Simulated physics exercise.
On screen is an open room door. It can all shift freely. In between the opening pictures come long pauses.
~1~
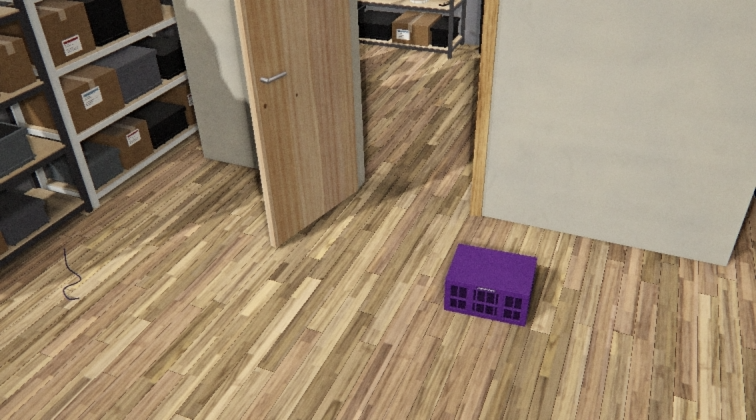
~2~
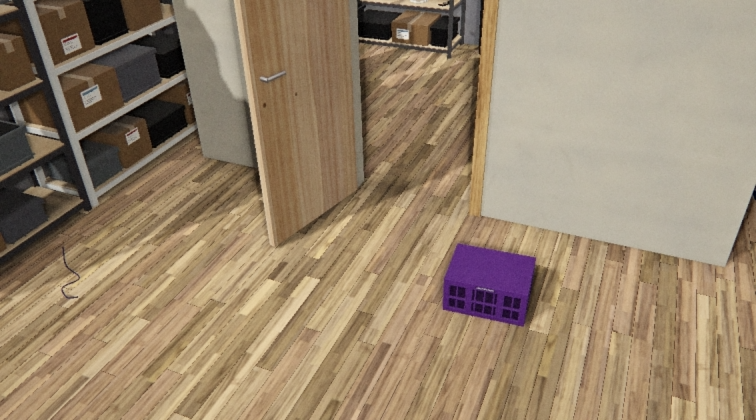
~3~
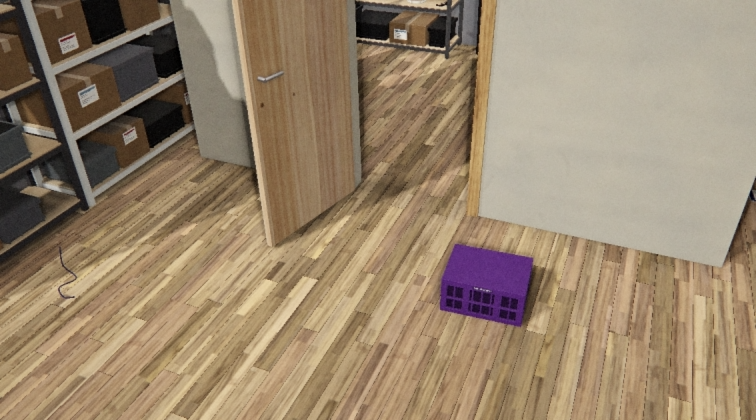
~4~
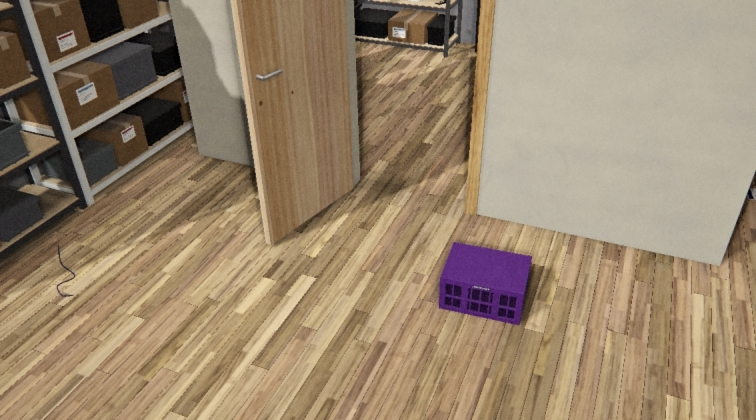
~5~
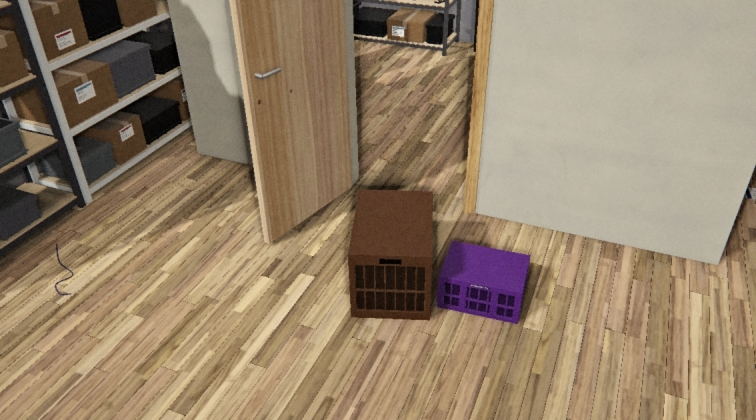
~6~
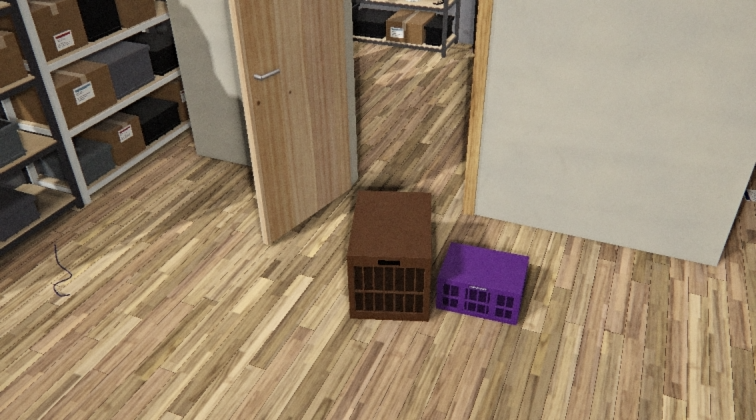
In a storage room with a wood-plank floor and shelves of boxes at left, a door stands wide open and a purple crate sits on the floor to its right. Nothing visibly moves at first; then a larger brown chest abruptly appears just left of the crate, and both stay still.
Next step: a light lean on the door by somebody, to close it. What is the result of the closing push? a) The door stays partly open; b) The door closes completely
a.
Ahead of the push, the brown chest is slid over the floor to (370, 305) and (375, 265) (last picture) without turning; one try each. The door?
Well, the first time the door completes its swing, and the second time it halts partway.
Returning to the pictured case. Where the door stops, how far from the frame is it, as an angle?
It comes to about 65°.
Then, 0.40 s past the last view, door at 97°.
Then, 0.70 s past the last view, door at 85°.
Then, 0.90 s past the last view, door at 75°.
Then, 1.10 s past the last view, door at 65°.
Finally, door at 63°; both still in place. Final places as the last picture's camera would see them, brown chest near (393, 254).
